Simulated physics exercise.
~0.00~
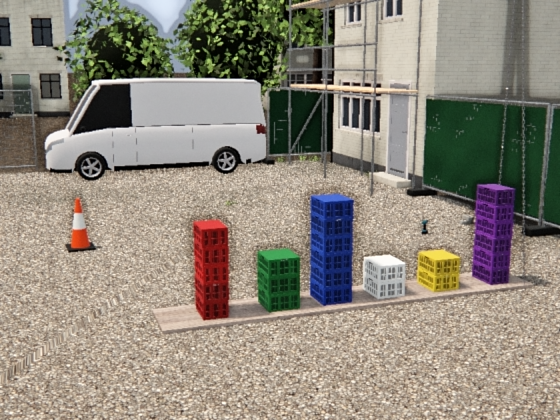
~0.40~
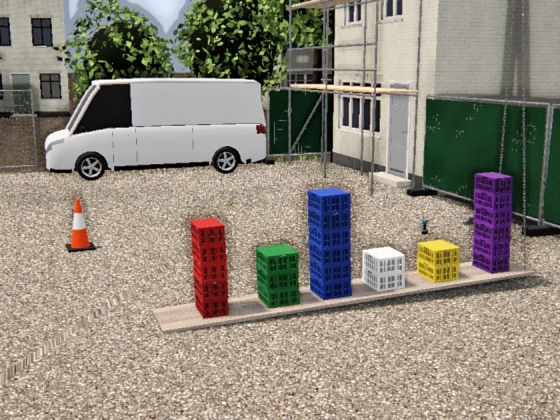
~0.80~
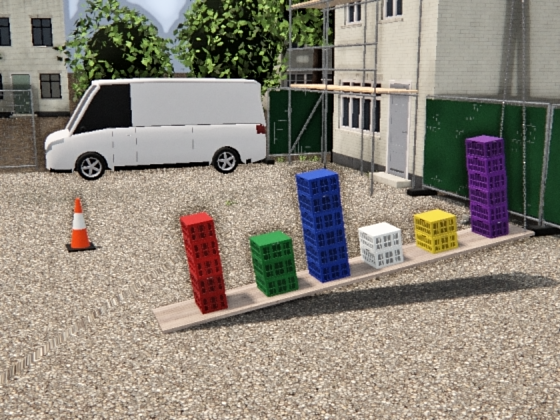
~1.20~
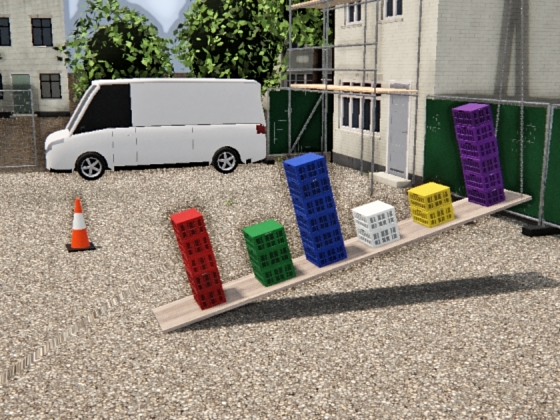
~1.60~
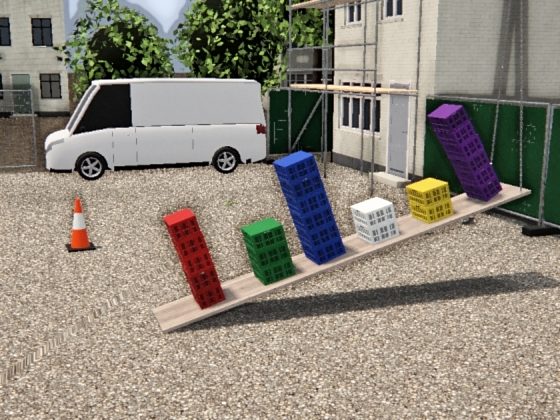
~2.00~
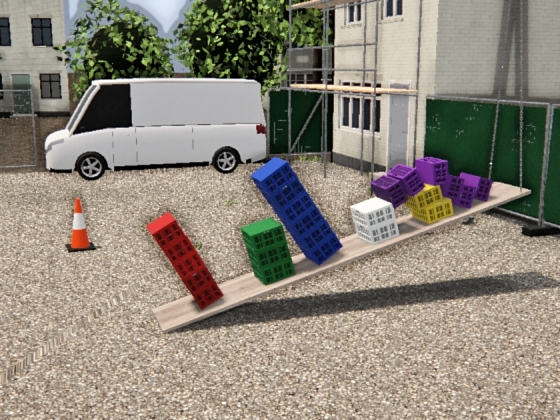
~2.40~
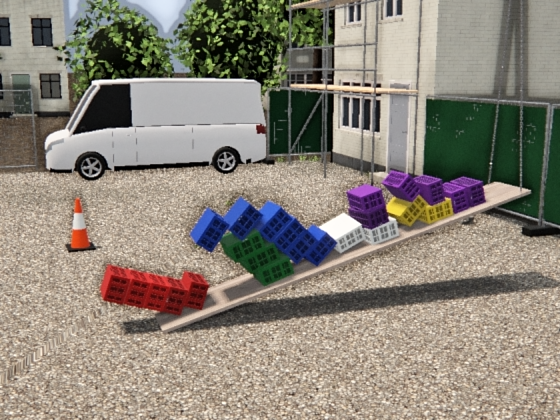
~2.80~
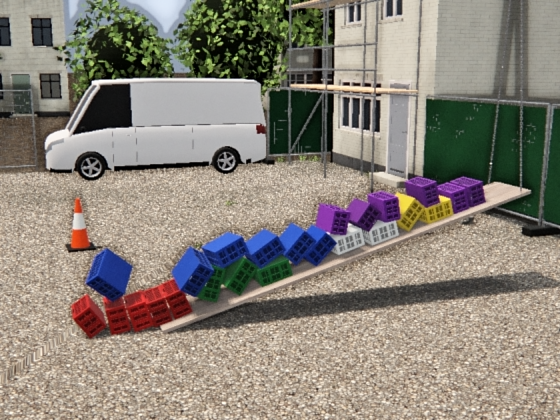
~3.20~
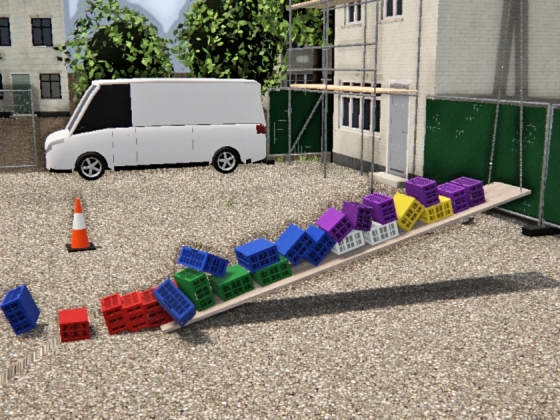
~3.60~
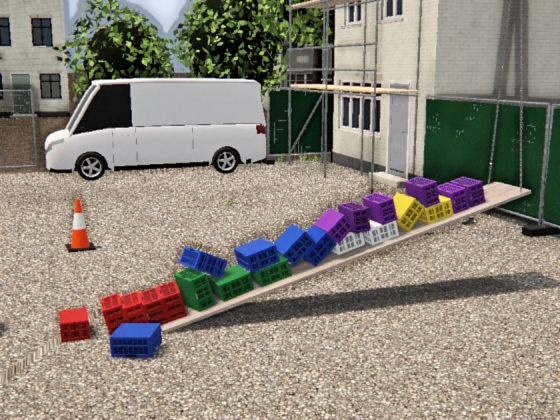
The video shows six stacks of coloured crates on a long plank whose right end rises, making the stacks lean left until the purple, then the red and blue ones topple, leaving crates strewn down the slope and red and blue ones on the gravel.
